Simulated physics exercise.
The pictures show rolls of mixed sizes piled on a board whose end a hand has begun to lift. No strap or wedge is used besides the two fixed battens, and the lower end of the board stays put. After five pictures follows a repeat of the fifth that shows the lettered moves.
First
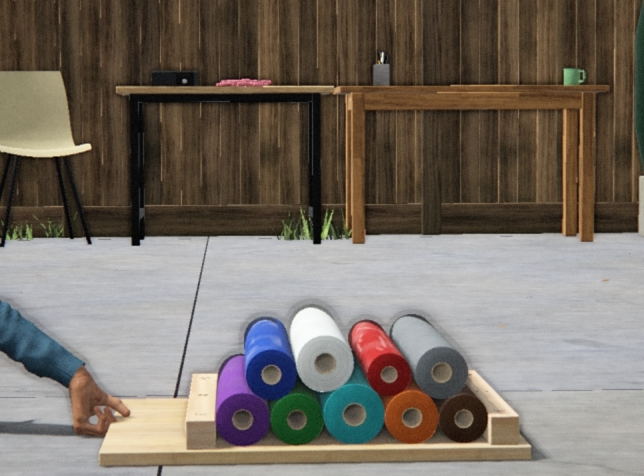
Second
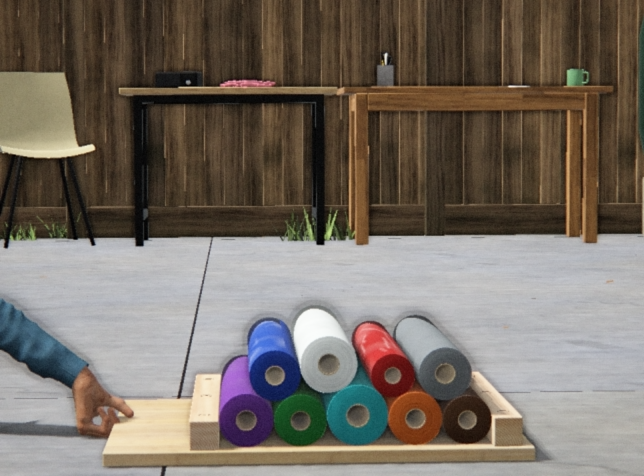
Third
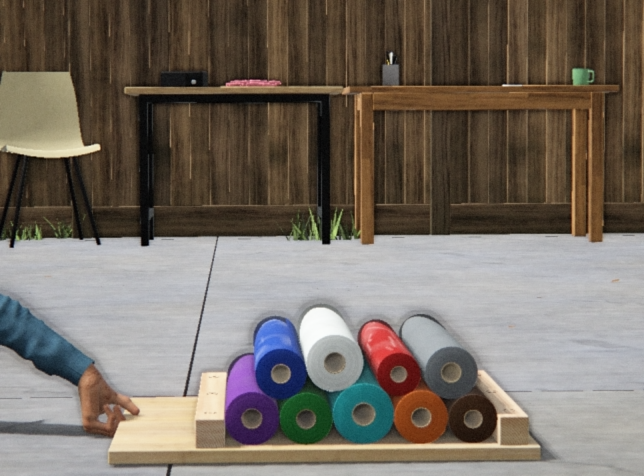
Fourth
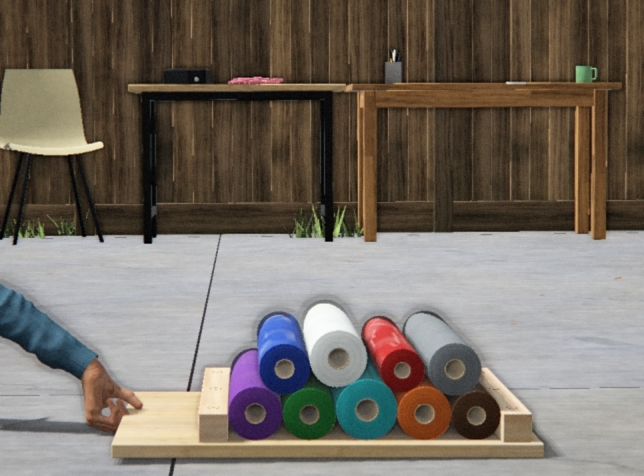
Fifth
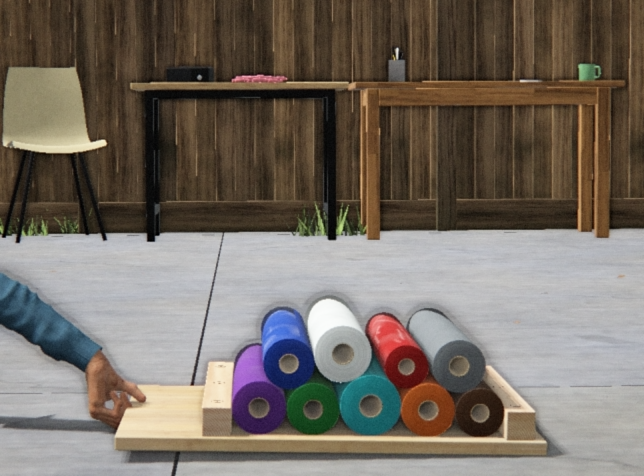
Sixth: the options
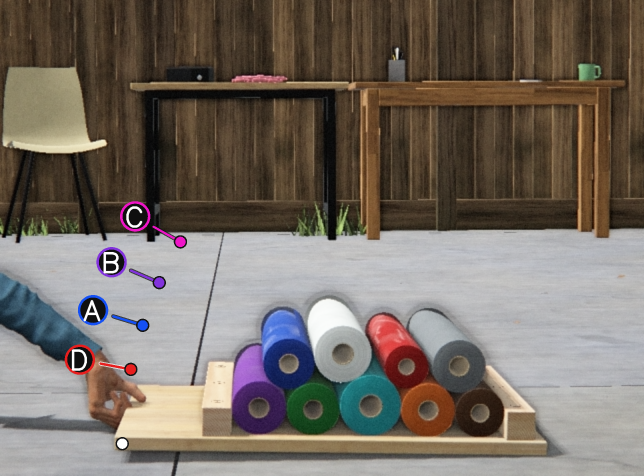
At first, a hand at the left grips the end of a wooden board holding nine coloured rolls stacked in two rows, with tables and a chair behind. The whole view then drifts slightly right, and the board's held end rises barely, if at all, while the rolls keep their places through the last moment.
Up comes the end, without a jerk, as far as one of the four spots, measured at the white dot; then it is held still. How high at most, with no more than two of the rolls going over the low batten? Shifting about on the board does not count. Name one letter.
The answer is mark B.
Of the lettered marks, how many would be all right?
Three of the four.
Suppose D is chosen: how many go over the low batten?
The count is none.
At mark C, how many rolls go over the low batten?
The count is four.
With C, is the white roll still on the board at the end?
No.
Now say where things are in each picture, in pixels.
In the first frame, red roll (389, 375); blue roll (272, 374); grey roll (442, 372).
In the second frame, grey roll (445, 373); white roll (328, 364).
In the third frame, board (319, 413); purple roll (252, 418); orange roll (421, 417).
In the fourth frame, board (322, 409); purple roll (256, 413); green roll (309, 414).
In the fifth frame, board (325, 404); purple roll (259, 407); green roll (313, 409).
On the marked copy, A at (143, 325); B at (159, 283); C at (181, 242); D at (131, 369); the white dot at (122, 444).
Following B. Soon after the start, board at 15°.
Later, board at 24°.
In the end, board at 24°, none over the low batten.
As for the rest, A none over the low batten; C four over the low batten (red, blue, grey, white); D none over the low batten.
